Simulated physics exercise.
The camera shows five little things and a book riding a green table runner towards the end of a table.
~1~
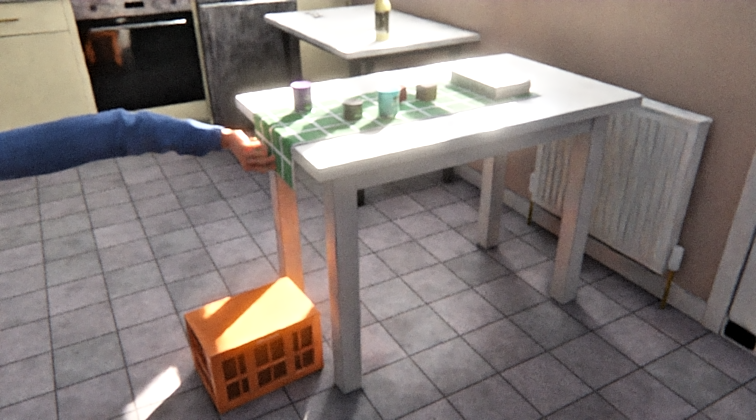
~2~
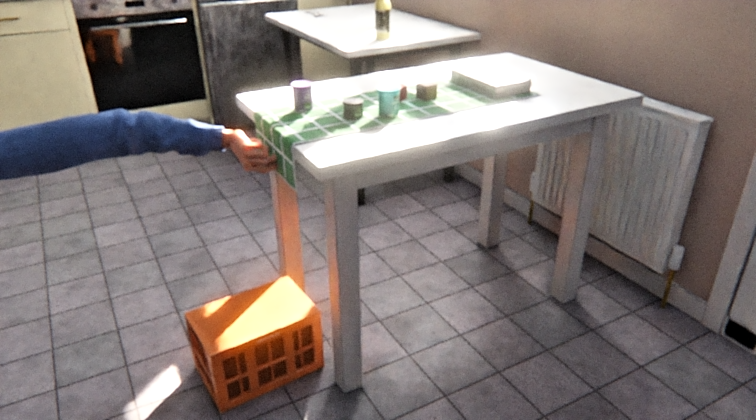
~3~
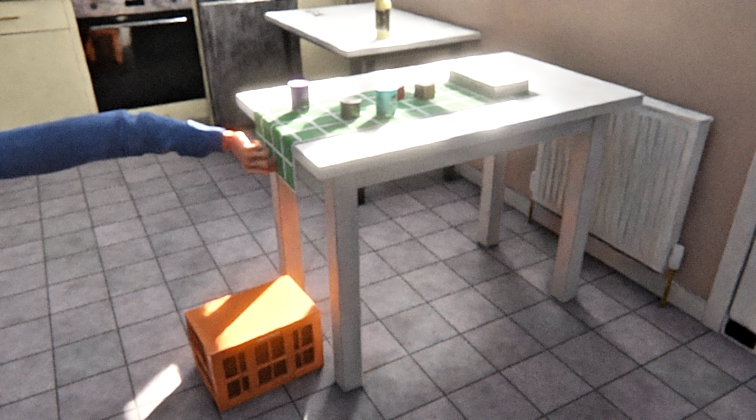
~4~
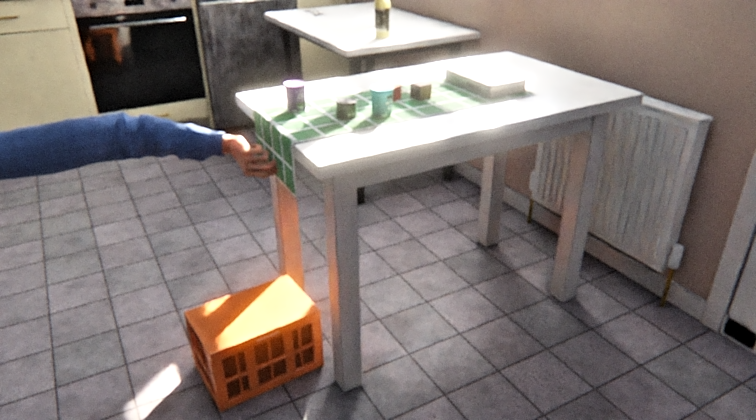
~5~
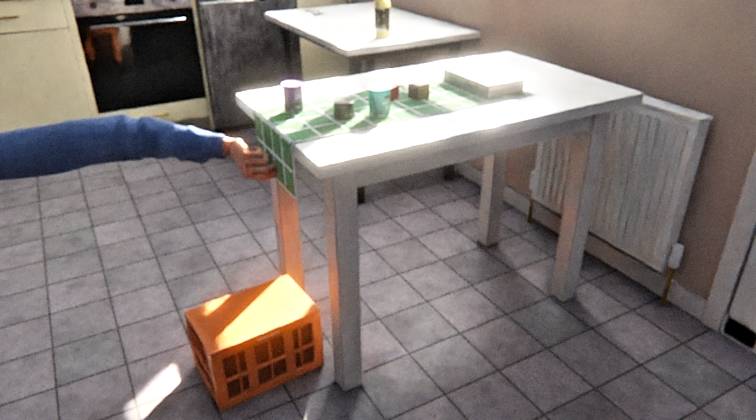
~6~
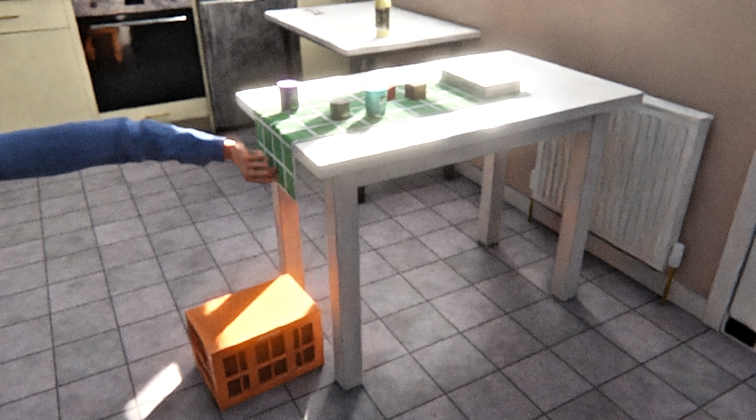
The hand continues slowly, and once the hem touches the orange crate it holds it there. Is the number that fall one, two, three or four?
The number of things lost will likely be four.
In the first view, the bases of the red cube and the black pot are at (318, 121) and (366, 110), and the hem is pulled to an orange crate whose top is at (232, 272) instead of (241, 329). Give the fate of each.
Outcome for the red cube: It is lost. Outcome for the black pot: It stays.
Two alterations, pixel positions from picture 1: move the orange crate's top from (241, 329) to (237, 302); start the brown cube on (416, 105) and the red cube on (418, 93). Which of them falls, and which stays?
The brown cube? Safe. The red cube? Safe.
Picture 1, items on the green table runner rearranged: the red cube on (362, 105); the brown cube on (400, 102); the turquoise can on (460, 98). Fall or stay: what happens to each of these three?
Watch the red cube go down, the brown cube go down and the turquoise can hang on.
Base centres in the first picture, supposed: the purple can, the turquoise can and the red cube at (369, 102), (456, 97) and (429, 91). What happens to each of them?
Briefly: Purple can drops; turquoise can stays; red cube stays.
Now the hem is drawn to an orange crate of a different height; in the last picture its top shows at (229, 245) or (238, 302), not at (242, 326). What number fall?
Counts: 1, 3.
Soon after, hem near (281, 247); purple can and black pot gone.
Then, hem on the crate; purple can, black pot, turquoise can and red cube gone.
At rest, hem on the crate; purple can, black pot, turquoise can and red cube gone. Over the edge go four.
